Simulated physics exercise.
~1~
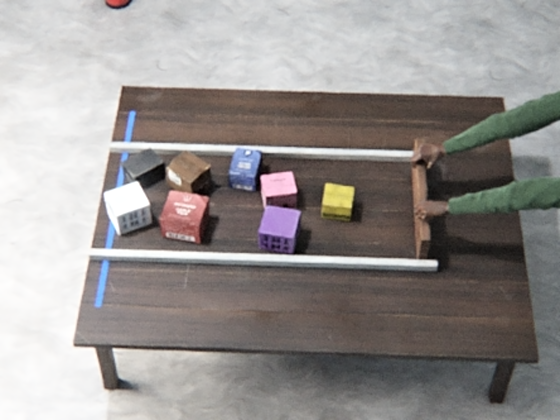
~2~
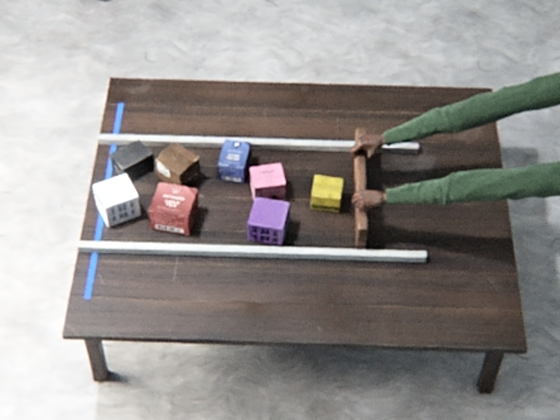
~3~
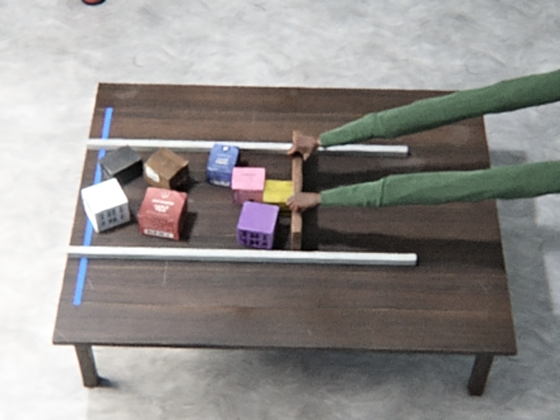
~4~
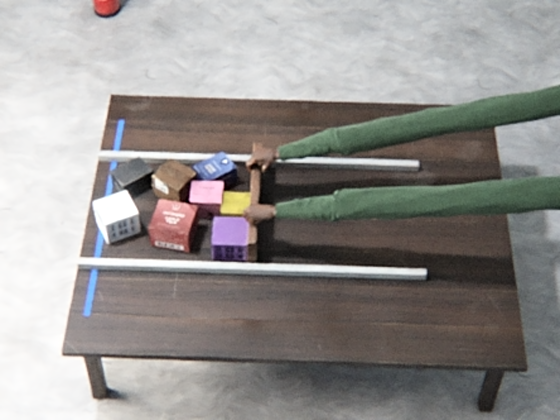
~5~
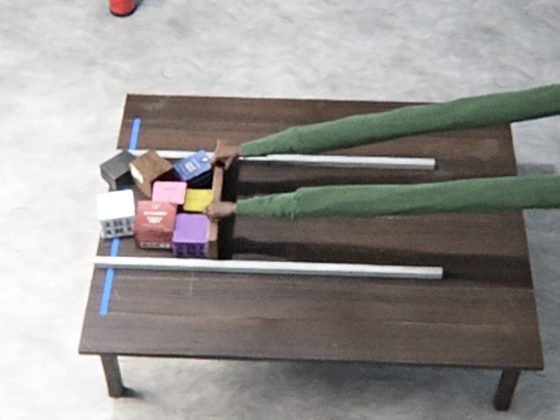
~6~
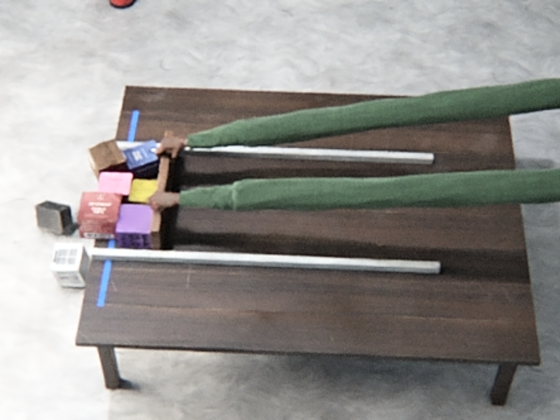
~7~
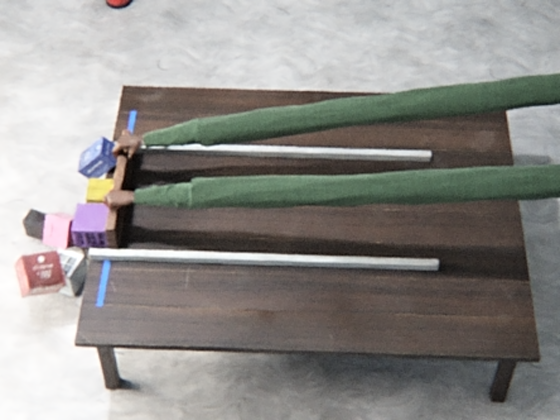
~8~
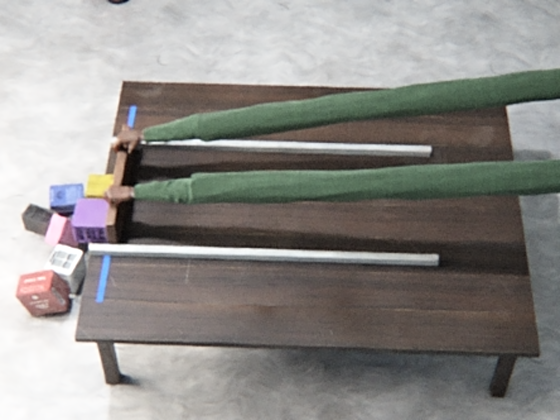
A wooden plank, pushed by two green-sleeved arms, slides left between two pale rails on a dark table, gathering a cluster of coloured boxes and shoving them past a blue tape strip. It halts at the left edge, where most boxes have tumbled off while the yellow and purple ones remain against it.
